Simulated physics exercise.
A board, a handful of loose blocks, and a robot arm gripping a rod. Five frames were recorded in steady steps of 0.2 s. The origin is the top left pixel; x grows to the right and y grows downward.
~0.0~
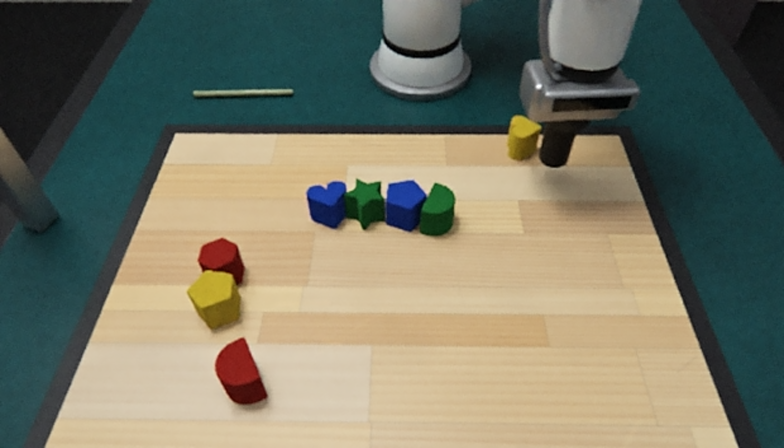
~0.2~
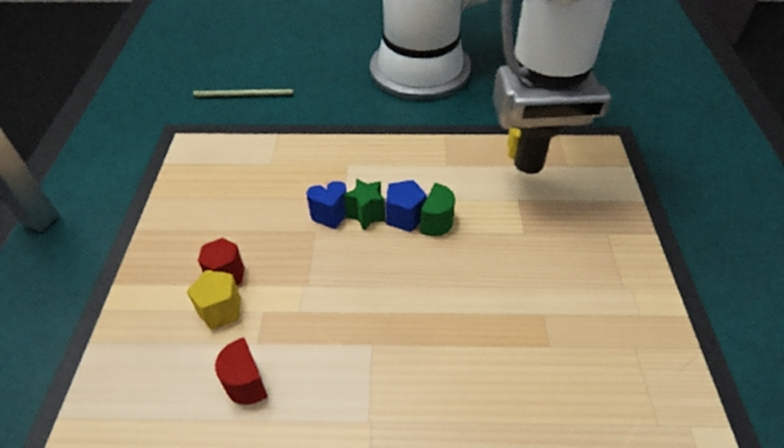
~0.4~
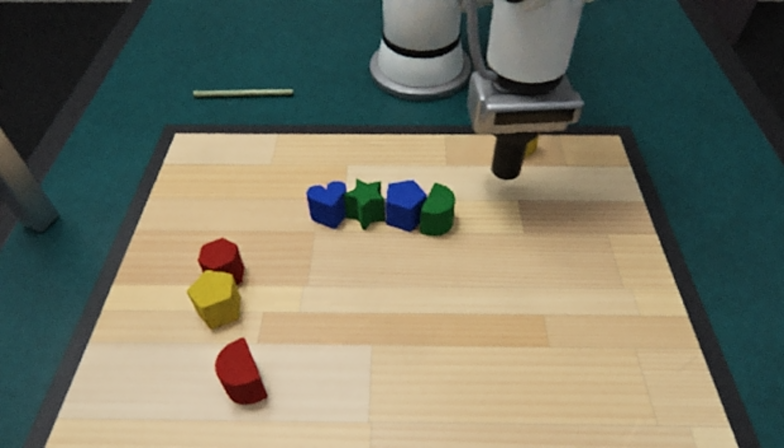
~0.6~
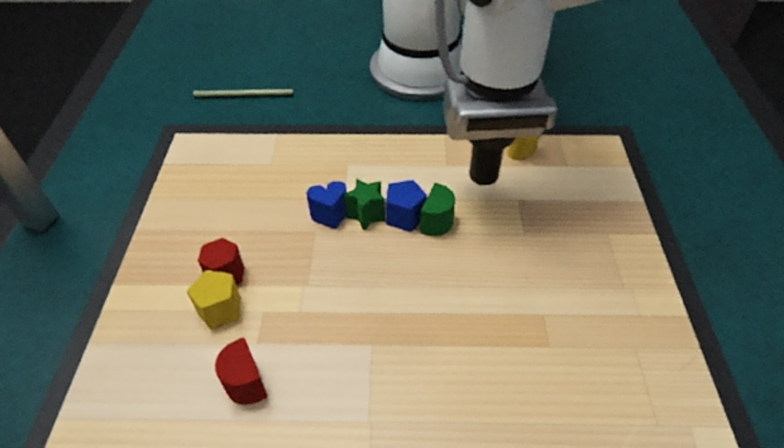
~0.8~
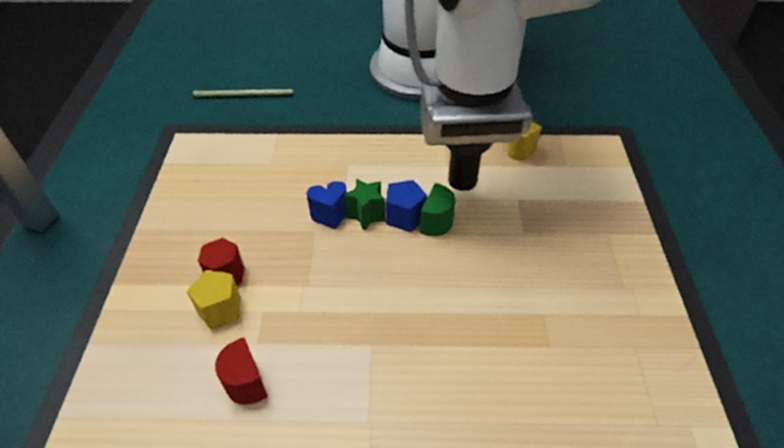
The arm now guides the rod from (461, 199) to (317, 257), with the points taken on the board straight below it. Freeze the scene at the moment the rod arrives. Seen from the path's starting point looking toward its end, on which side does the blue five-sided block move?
The blue five-sided block is shifted sideways to the left, facing along the path from start to end.
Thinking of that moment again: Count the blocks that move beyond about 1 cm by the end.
My guess is at least three.
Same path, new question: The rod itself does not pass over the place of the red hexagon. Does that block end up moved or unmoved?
It barely shifts, if at all.
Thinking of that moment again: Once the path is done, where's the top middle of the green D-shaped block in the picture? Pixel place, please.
It is at (418, 223).
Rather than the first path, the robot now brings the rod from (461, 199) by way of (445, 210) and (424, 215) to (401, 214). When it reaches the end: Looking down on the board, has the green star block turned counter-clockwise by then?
My answer is no.
What follows on the original path. One third of the way, rod at (415, 200); blue heart block at (322, 189), turned 15° anticlockwise; green star block at (358, 194), turned 40° clockwise; blue five-sided block at (386, 210), turned 20° clockwise; green D-shaped block at (426, 219), turned 45° anticlockwise.
Two thirds of the way, rod at (366, 219); blue heart block at (314, 187), turned 20° clockwise; green star block at (334, 204), turned 95° clockwise; blue five-sided block at (347, 237), turned 30° anticlockwise; green D-shaped block at (418, 223), turned 80° anticlockwise.
At the end, rod at (314, 239); red hexagon still; blue heart block at (305, 188), turned 55° clockwise; green star block at (301, 214), turned 140° clockwise; blue five-sided block at (318, 262), turned 80° anticlockwise; green D-shaped block at (418, 223), turned 80° anticlockwise.
